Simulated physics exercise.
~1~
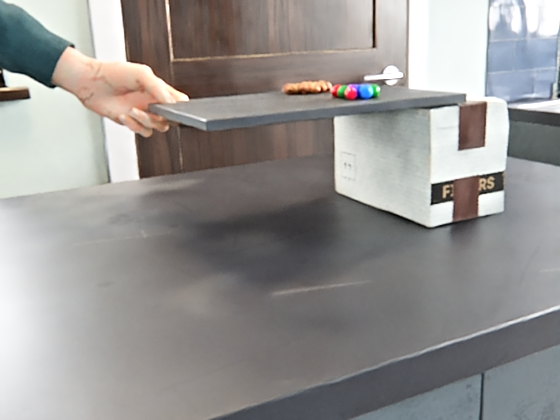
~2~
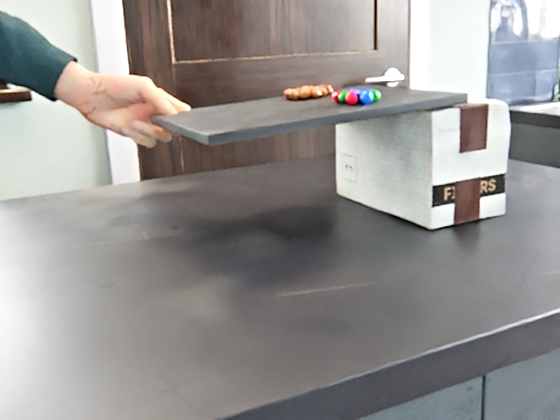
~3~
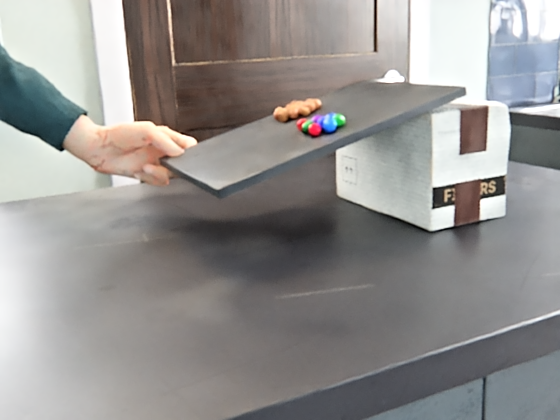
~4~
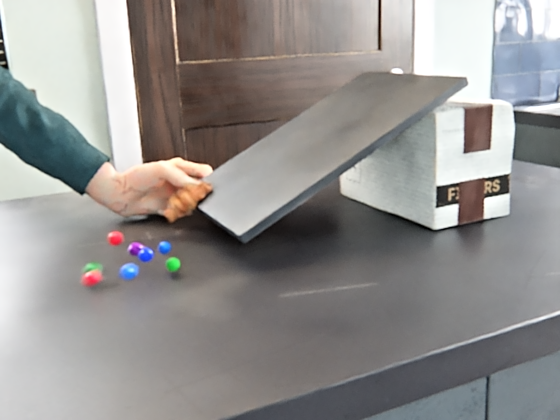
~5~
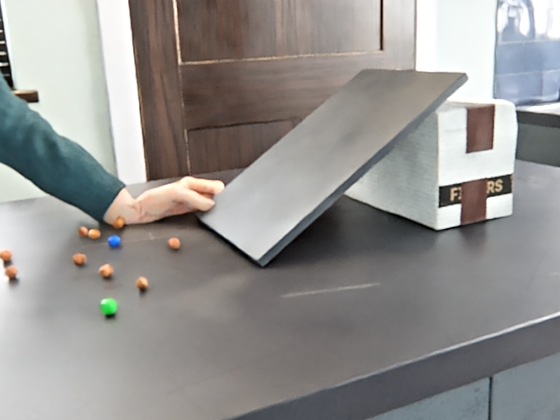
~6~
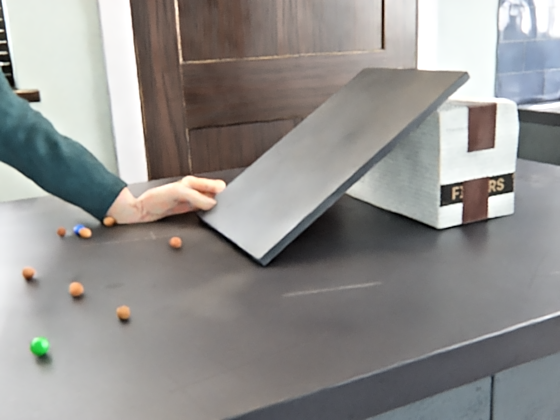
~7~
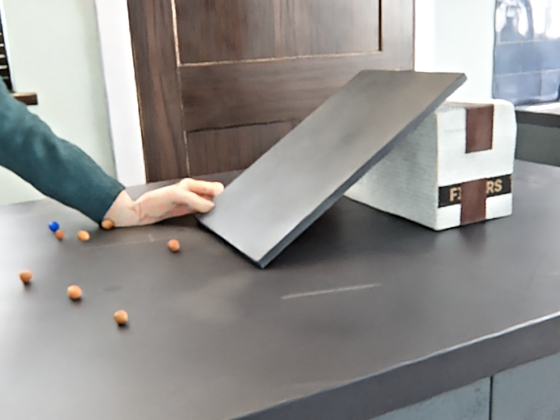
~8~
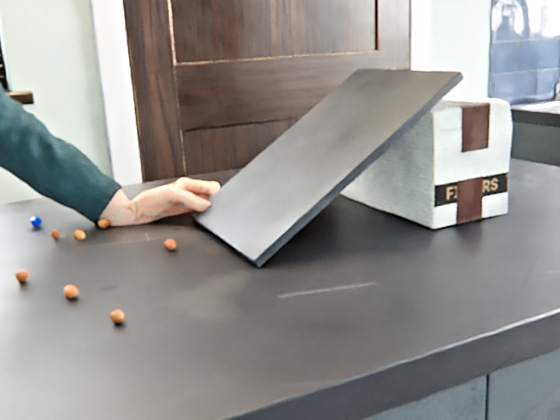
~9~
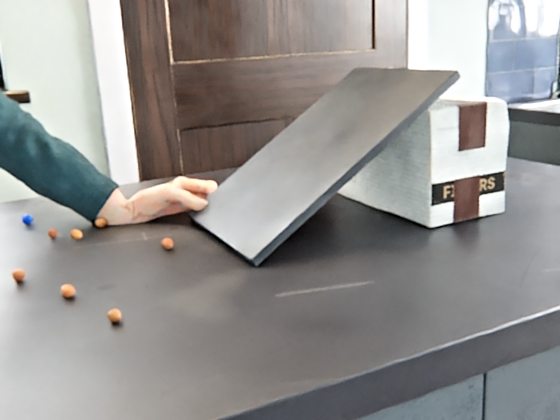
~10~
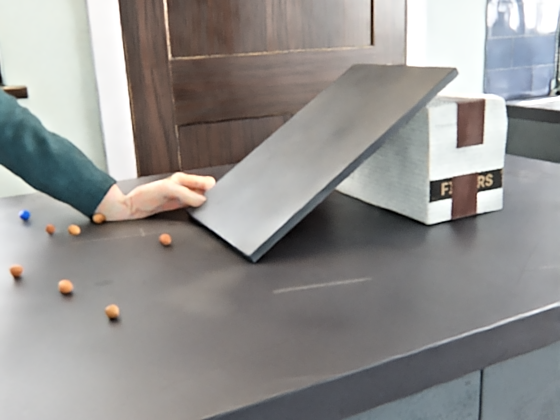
In the video, a hand lowers one end of a dark board propped on a box, sending colourful balls and brown balls rolling down onto the counter. The colourful ones travel farther and mostly leave view, while several brown ones and a blue one remain scattered near the hand.
